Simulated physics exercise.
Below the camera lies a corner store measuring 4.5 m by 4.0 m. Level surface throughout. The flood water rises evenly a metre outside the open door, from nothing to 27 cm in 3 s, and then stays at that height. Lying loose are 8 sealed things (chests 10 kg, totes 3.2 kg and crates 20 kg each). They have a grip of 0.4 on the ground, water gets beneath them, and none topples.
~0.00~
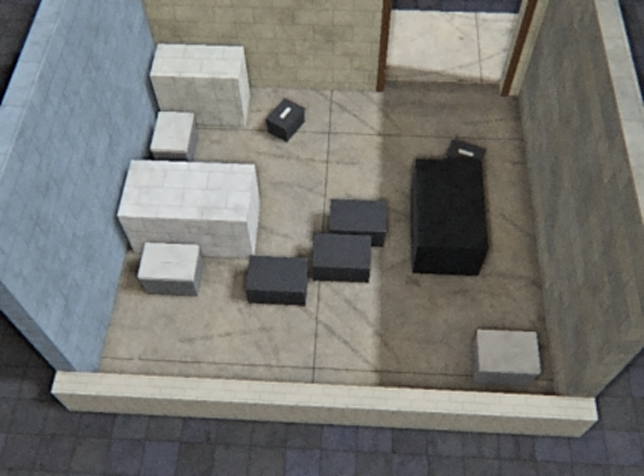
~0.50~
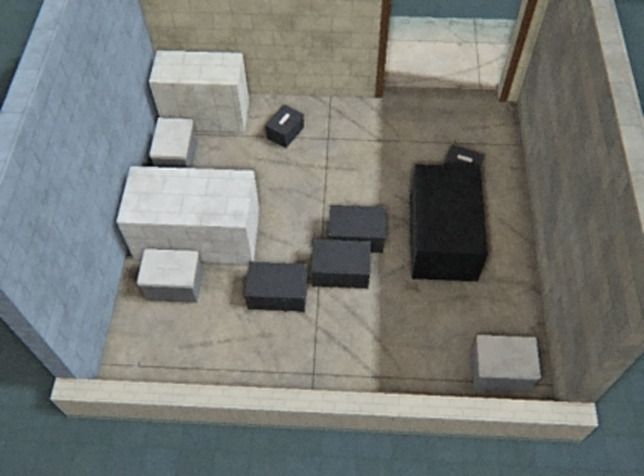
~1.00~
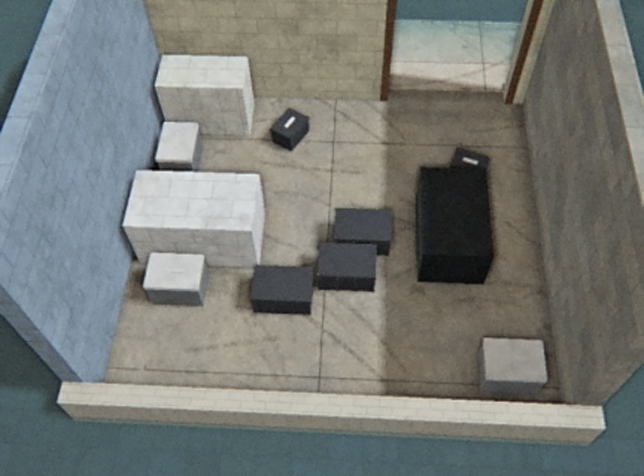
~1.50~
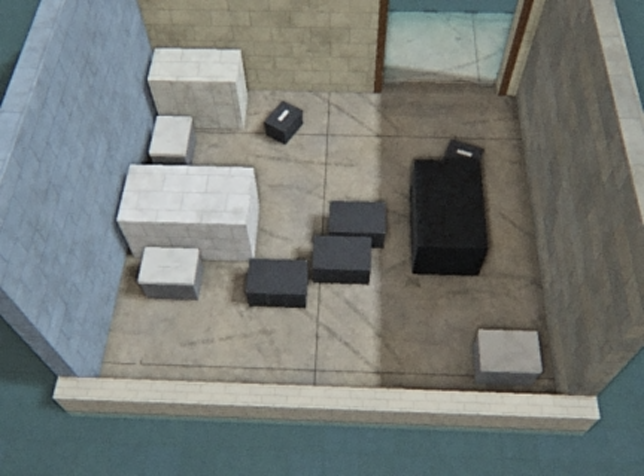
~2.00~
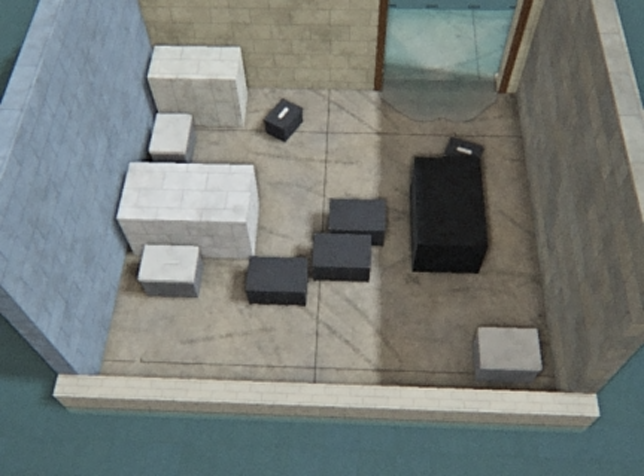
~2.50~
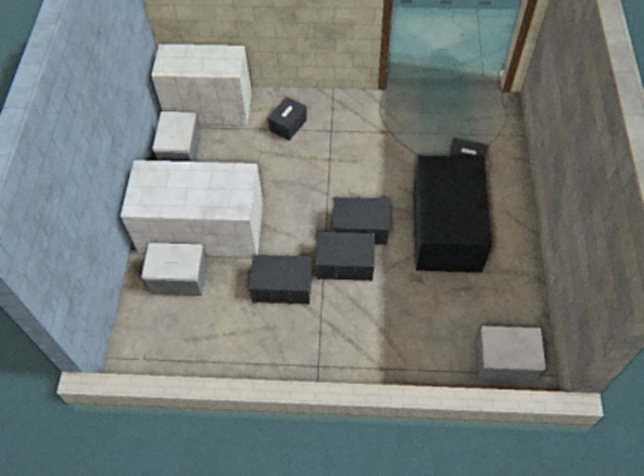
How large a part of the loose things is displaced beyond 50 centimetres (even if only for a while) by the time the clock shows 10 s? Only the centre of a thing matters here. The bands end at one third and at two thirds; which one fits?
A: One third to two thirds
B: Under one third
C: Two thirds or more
Option C: Two thirds or more.
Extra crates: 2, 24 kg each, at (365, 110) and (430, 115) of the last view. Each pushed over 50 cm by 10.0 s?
The first: Not as far. The second: Farther.
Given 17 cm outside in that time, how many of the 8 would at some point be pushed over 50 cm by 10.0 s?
The answer would then be 2.
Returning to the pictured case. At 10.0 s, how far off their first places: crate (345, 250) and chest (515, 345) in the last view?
80 cm, 300 cm.
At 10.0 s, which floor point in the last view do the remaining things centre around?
About (302, 247).
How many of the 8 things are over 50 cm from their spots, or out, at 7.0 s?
The number I get is 3.
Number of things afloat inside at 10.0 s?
At that time the total is 8.
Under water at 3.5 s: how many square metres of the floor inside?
Some 4.0 m2 of it.
After 3.5 s 0 of 8 are over 50 cm from their spots; 1 afloat.
After 4.5 s 1 of 8 are over 50 cm from their spots; 1 afloat.
After 7.0 s 3 of 8 are over 50 cm from their spots; 4 afloat.
After 10.0 s 6 of 8 are over 50 cm from their spots, and 7 have been at some point; 8 afloat.
